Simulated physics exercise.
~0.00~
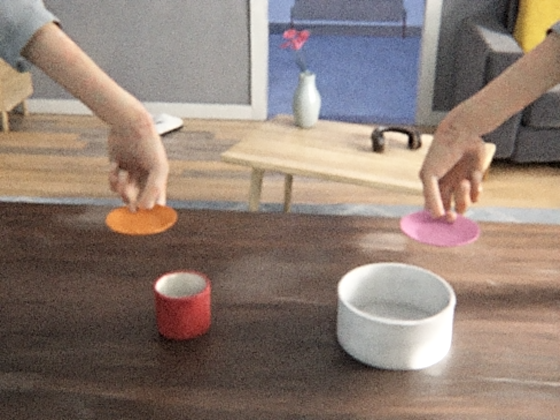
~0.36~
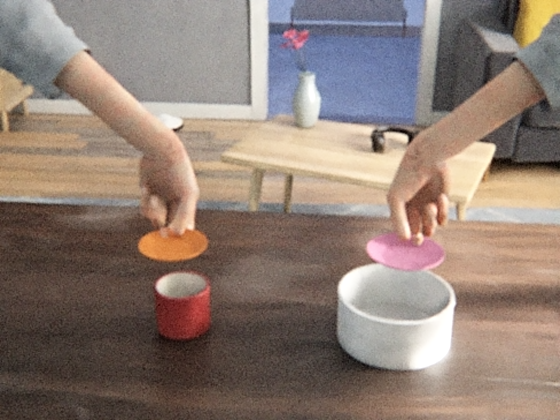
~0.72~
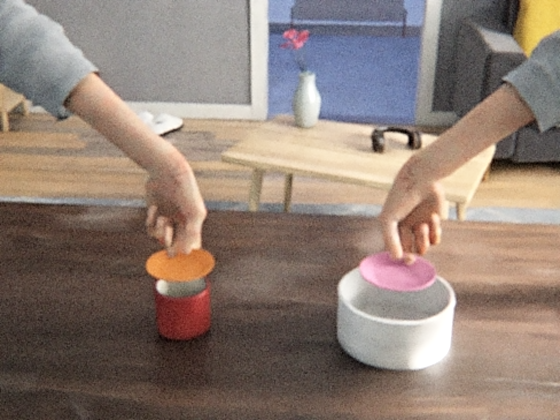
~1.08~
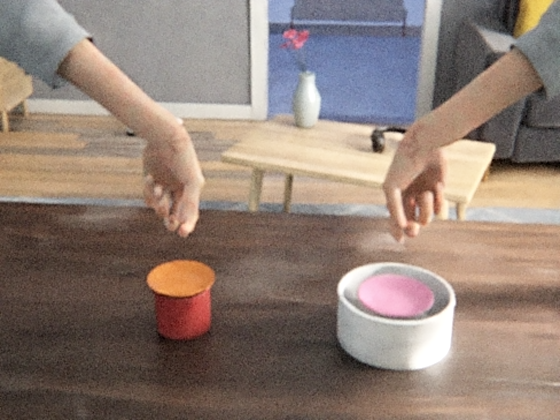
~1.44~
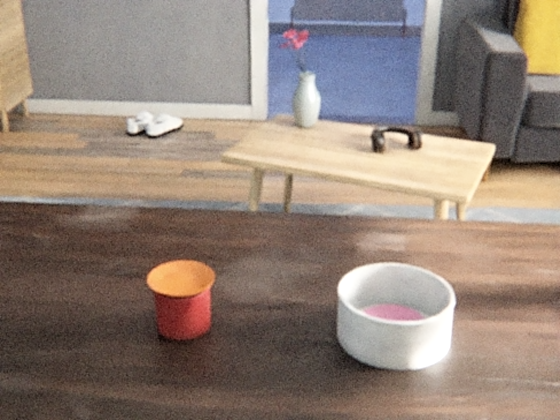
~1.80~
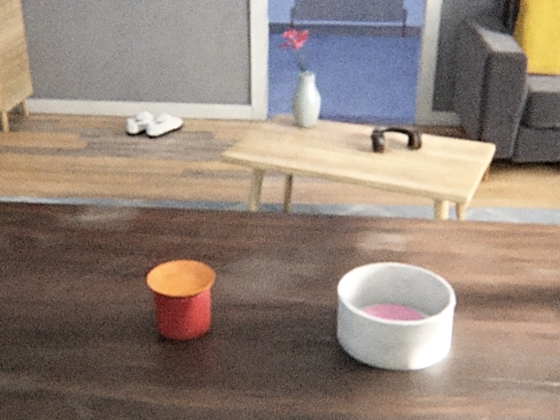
Two hands lowering round discs onto open containers, the orange one covering the red pot, the pink one dropping inside the white bowl.
